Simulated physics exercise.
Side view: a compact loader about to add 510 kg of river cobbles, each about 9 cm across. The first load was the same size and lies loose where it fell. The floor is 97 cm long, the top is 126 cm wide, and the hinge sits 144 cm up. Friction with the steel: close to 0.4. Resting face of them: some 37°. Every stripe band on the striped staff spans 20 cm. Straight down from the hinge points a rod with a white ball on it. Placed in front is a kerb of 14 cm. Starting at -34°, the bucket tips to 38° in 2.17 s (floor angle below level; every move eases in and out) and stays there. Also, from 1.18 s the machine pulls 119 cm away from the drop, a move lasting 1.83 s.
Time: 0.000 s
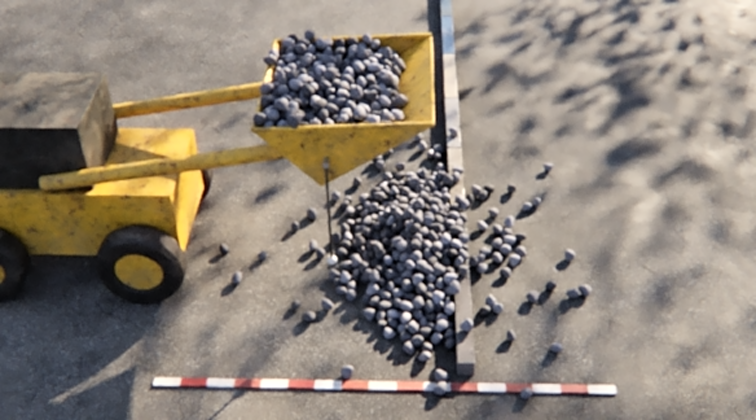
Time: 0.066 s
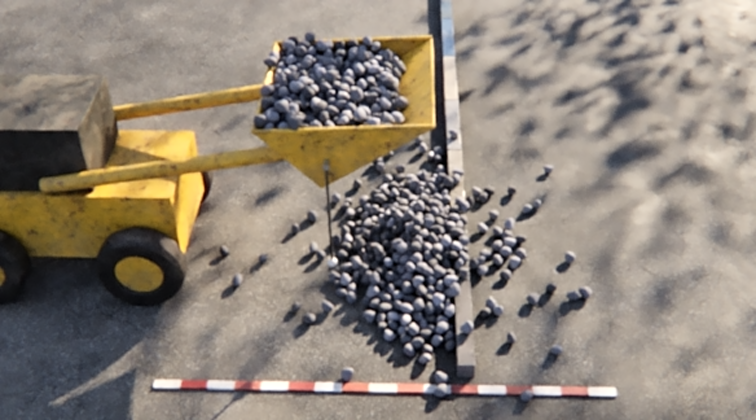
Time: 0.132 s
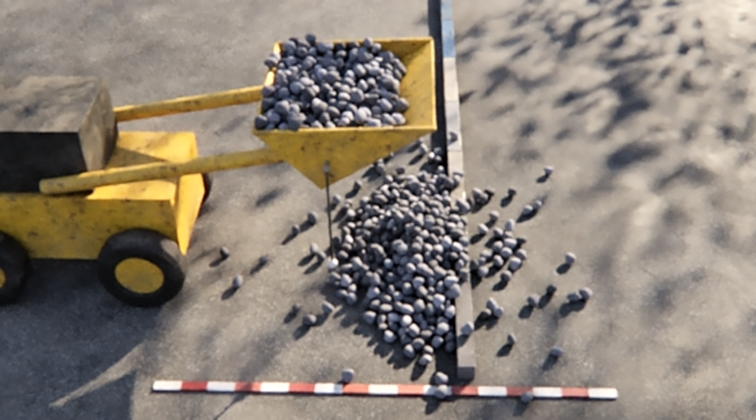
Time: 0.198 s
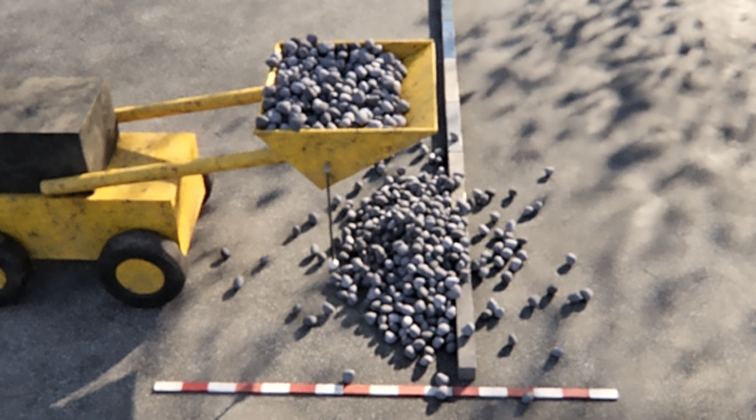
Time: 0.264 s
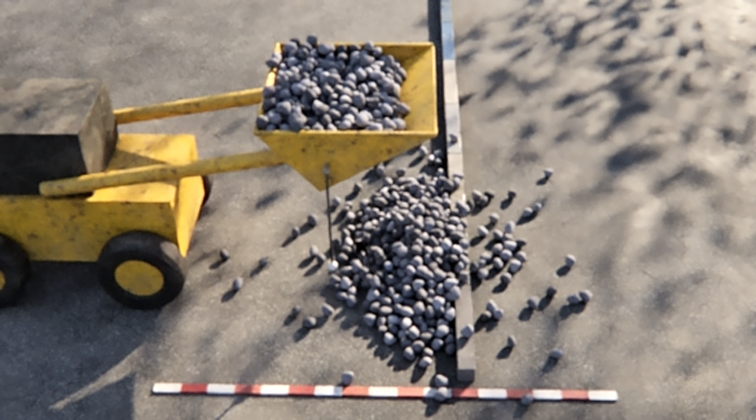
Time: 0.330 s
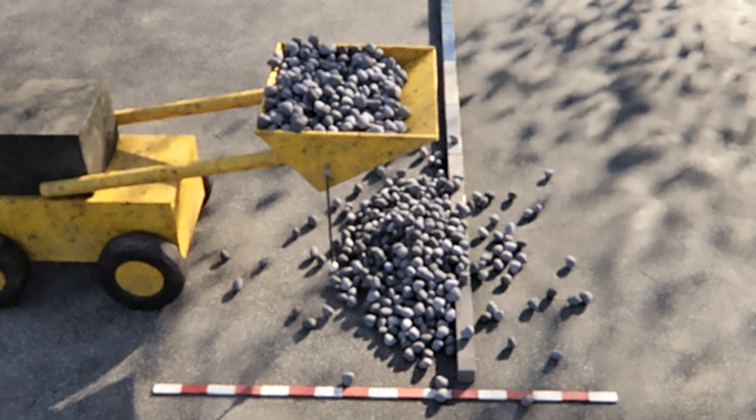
The yellow bucket of a small loader, heaped with grey stones, tilted very slightly forward, and its stones barely shifted above a loose pile lying against a kerb, while the machine itself stayed still.
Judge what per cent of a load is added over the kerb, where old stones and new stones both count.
The amount added is about 8 per cent of a load.
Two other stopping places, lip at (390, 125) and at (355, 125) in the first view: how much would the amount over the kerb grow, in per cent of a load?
The first would add some 0 per cent and the second some 0 per cent.
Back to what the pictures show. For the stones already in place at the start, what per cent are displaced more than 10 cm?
I'd put it at about 10 per cent.
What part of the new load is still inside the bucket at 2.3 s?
Roughly 5 parts in a hundred of the load.
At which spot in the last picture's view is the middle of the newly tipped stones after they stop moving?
They end up centred around (380, 245).
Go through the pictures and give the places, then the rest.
In the first frame, lip at (434, 124), floor tilted -34°, highest stones at (317, 49). The earlier load is highest near (420, 216), 30 cm above ground level, 94 % on this side of the kerb, 8 % over the kerb.
In the second frame, lip at (434, 127), floor tilted -34°, highest stones at (306, 52); the stones move at 0.0 m/s on average.
In the third frame, the bucket is at -33°, its lip at (435, 129); the top of the load is at (307, 53); the stones move at 0.0 m/s on average.
In the fourth frame, the bucket is at -32°, its lip at (436, 131); the top of the load is at (299, 53); the stones move at 0.1 m/s on average.
In the fifth frame, the bucket is at -31°, its lip at (436, 135); the top of the load is at (293, 54); the stones move at 0.1 m/s on average.
In the sixth frame, lip at (437, 138), floor tilted -30°, highest stones at (294, 54); the stones move at 0.1 m/s on average.
After 1.6 s the floor is at 27°; in per cent of one load, 85 in the bucket, 109 on this side of the kerb, 8 over the kerb; the foremost stones are at (556, 259).
After 2.3 s the floor is at 38°; in per cent of one load, 6 in the bucket, 181 on this side of the kerb, 14 over the kerb; the foremost stones are at (560, 269).
After 3.5 s the floor is at 38°; in per cent of one load, 0 in the bucket, 186 on this side of the kerb, 15 over the kerb; the foremost stones are at (573, 262).
After 6.2 s the floor is at 38°; in per cent of one load, 0 in the bucket, 186 on this side of the kerb, 15 over the kerb; the foremost stones are at (573, 262). Net gain over the kerb, 8.
